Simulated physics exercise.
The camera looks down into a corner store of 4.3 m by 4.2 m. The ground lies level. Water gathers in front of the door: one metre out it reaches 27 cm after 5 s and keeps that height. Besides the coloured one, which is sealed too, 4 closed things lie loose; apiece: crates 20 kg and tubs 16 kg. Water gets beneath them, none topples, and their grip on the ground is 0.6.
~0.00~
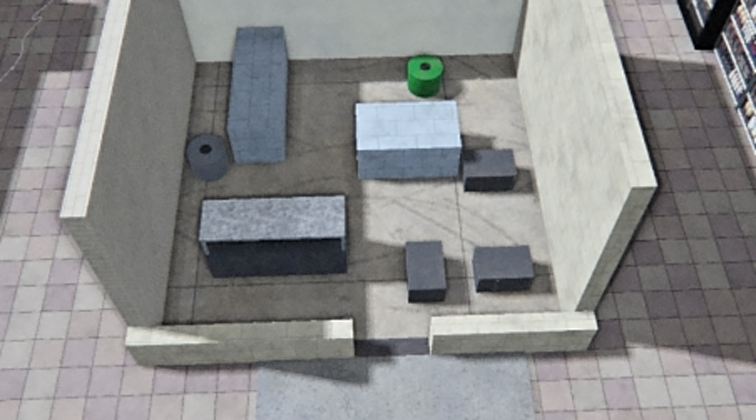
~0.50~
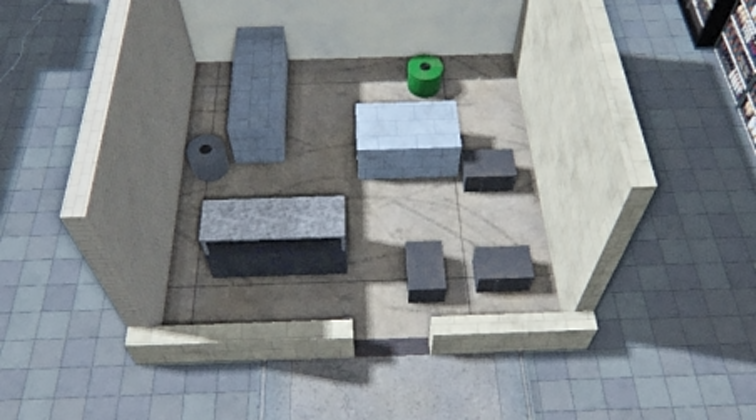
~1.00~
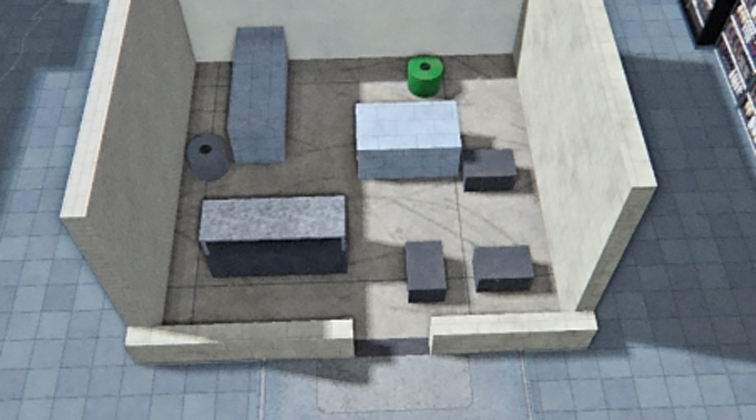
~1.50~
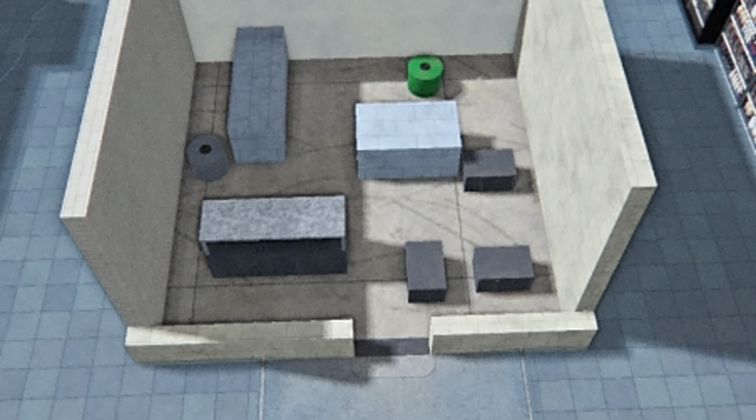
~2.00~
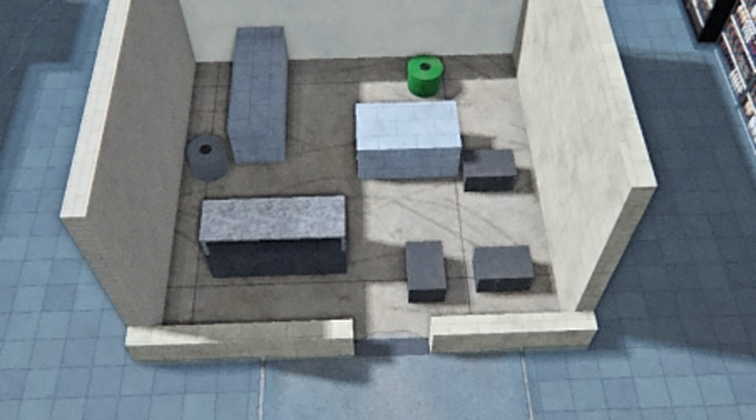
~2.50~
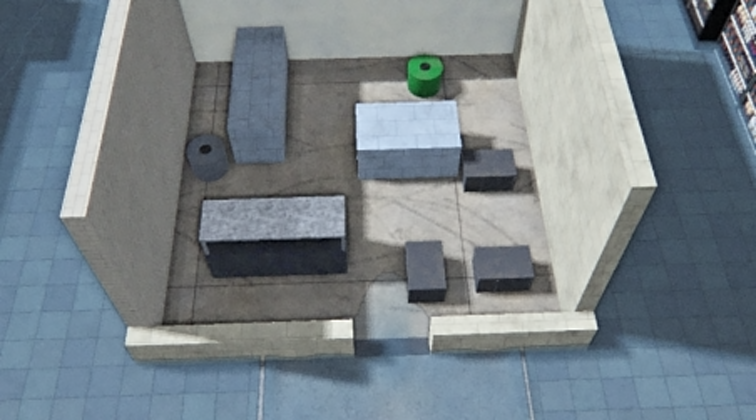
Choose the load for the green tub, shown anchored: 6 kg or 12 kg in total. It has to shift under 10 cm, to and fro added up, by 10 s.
For it, only the larger load is enough.
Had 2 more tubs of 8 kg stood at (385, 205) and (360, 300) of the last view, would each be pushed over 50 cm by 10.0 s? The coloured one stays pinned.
In turn: More, over.
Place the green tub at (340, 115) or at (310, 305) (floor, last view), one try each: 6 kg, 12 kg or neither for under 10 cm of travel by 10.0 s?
In turn: It takes the larger; neither holds.
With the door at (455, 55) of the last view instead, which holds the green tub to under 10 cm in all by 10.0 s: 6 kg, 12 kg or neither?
Then neither weight holds it.
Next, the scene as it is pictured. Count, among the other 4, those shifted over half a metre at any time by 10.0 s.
I count 2.
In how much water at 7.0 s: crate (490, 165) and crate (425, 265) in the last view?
Roughly 5 and 15 cm.
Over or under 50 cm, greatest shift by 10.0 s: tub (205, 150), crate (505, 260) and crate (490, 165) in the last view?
In that order: Less, less, over.
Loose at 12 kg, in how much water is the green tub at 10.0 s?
Roughly 6 cm.
After 3.5 s the green tub would be 0 cm from its start with 6 kg and 0 cm from its start with 12 kg; 0 cm of water round it then.
After 4.5 s the green tub would be 0 cm from its start with 6 kg and 0 cm from its start with 12 kg; 0 cm of water round it then.
After 7.0 s the green tub would be 0 cm from its start with 6 kg and 0 cm from its start with 12 kg; 0 cm of water round it then.
After 10.0 s the green tub would be 58 cm from its start with 6 kg and 0 cm from its start with 12 kg; 6 cm of water round it then.
